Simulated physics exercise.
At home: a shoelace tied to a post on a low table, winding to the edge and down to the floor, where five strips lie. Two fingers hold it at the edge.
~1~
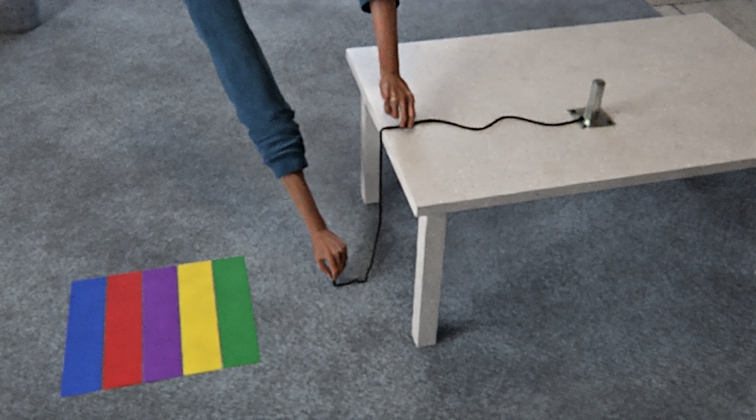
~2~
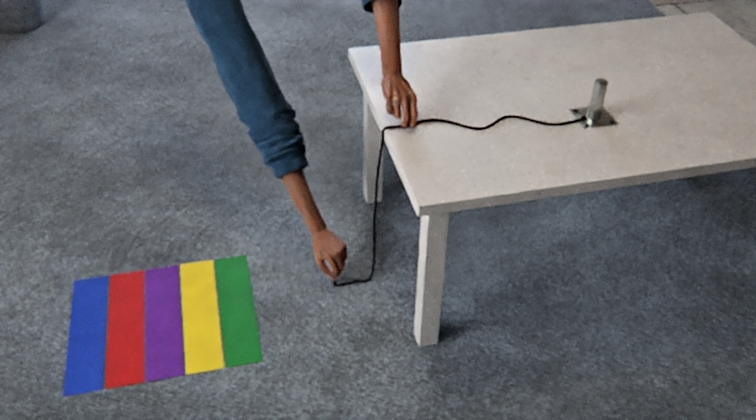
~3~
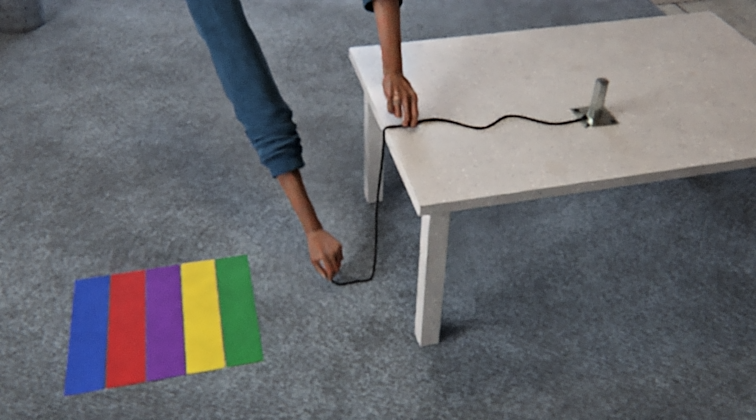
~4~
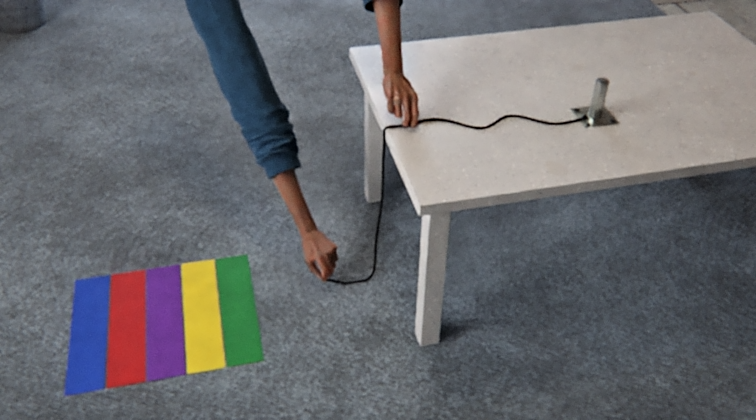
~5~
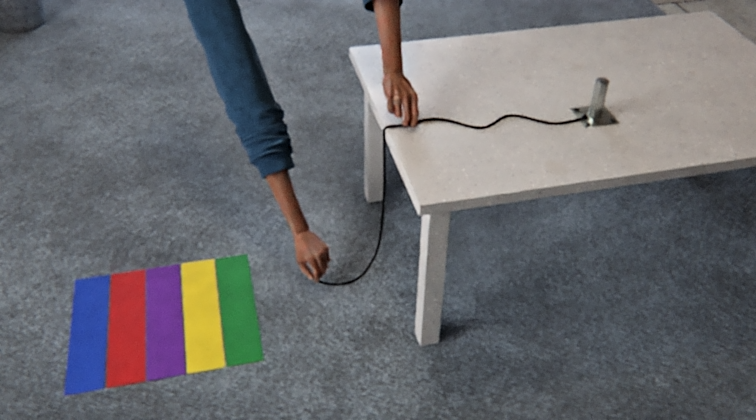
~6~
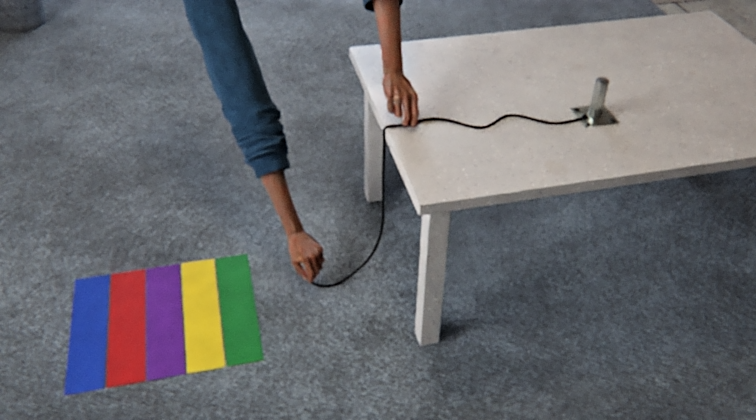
On a grey carpeted floor beside a low white table, one hand holds a dark cord at the table's edge while the other slowly draws its lower end a short way left, near five coloured strips.
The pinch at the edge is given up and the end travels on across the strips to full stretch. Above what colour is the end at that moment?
The end stops over the yellow strip.
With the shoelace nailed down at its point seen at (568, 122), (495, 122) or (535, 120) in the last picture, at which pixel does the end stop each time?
Try by try, around (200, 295), (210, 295) and (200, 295).
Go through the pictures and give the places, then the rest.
End (332, 277); green (239, 344); yellow (201, 350); purple (162, 357); red (123, 364); blue (82, 371), in the first frame.
End (332, 276); shoelace through (556, 124) (488, 126) (420, 122) (379, 164) (374, 222) (373, 271), in the second frame.
End (327, 277), in the third frame.
End (322, 278); shoelace through (557, 124) (490, 126) (421, 121) (383, 163) (379, 221) (374, 270), in the fourth frame.
End (314, 278), in the fifth frame.
End (308, 279); shoelace through (557, 123) (490, 125) (421, 121) (383, 162) (383, 220) (360, 268), in the sixth frame.
A little later, end near (255, 288); short of the strips.
Next, end near (218, 294); over green.
When it is tight, end near (196, 297); over yellow. It gets as far as the yellow strip.
